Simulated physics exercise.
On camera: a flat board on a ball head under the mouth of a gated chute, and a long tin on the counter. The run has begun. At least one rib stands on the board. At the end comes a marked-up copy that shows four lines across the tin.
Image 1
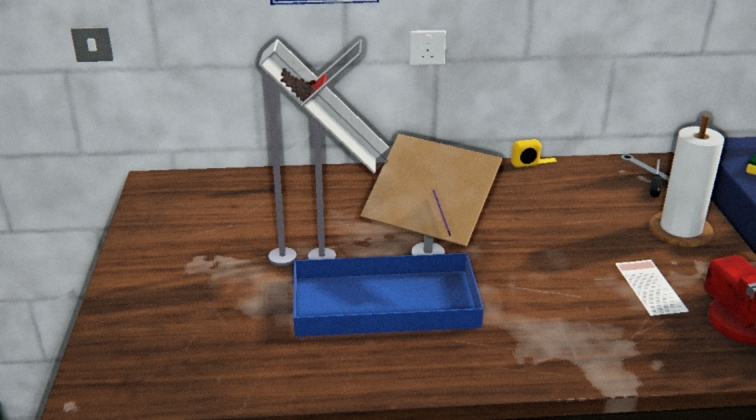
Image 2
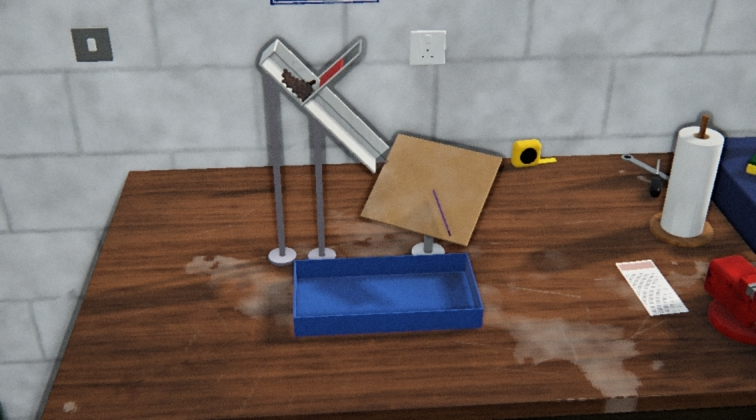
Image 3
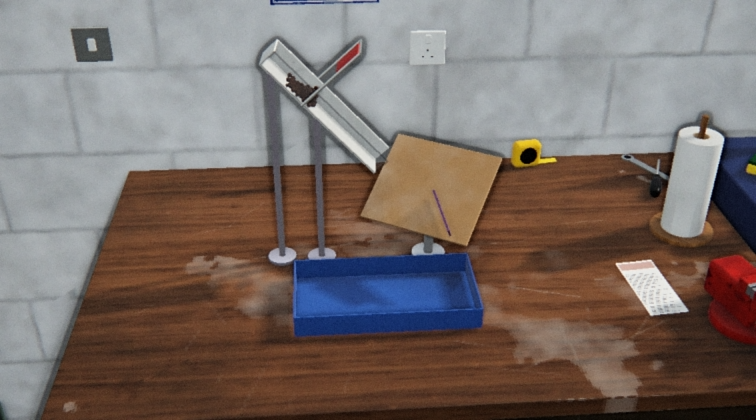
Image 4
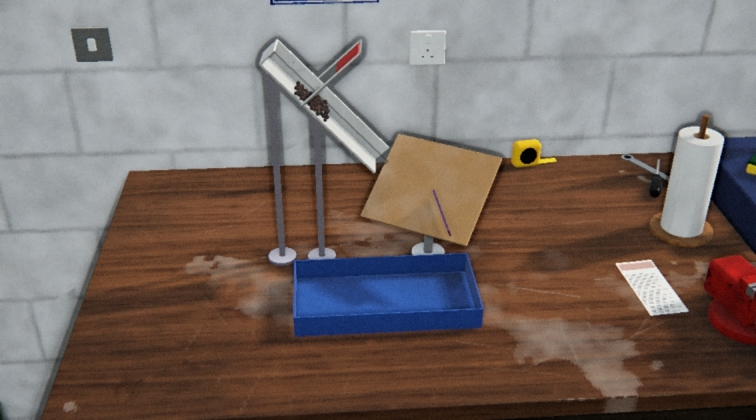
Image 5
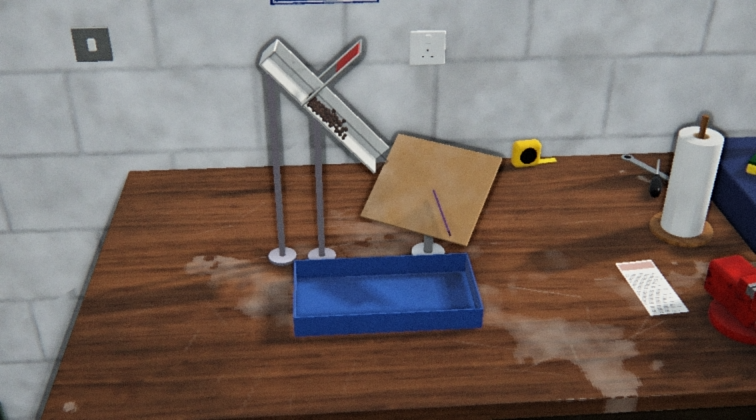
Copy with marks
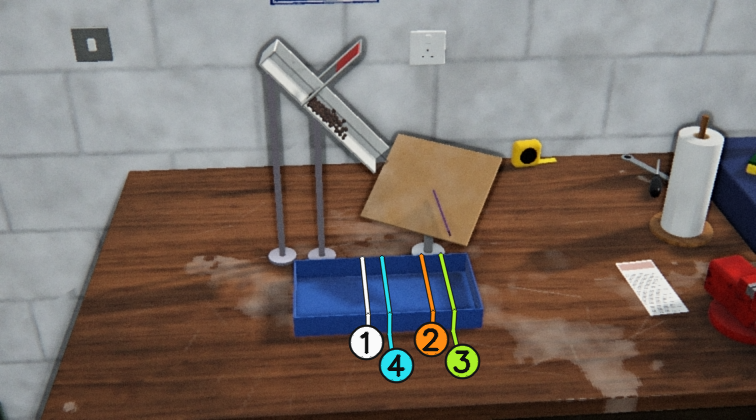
A clump of small brown balls sat behind a red gate in a sloping chute, then, as the gate rose, slid down and right past it, above a tilted board and an empty blue tray.
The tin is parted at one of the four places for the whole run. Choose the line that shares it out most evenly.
Use line 2.
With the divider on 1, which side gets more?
Right.
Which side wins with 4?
More lands on the right.
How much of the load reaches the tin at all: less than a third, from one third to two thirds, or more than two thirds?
About that: More than two thirds.
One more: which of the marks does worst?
1.
On the marked copy, line 1 crosses the front rim at (368, 314); line 2 crosses the front rim at (433, 311); line 3 crosses the front rim at (454, 310); line 4 crosses the front rim at (389, 313).
For line 1, of what is caught, only a few on the left of the divider, all but a few on the right.
For line 2, of what is caught, close to half on the left of the divider, close to half on the right.
For line 3, of what is caught, the bulk on the left of the divider, close to a quarter on the right.
For line 4, of what is caught, close to a quarter on the left of the divider, the bulk on the right.
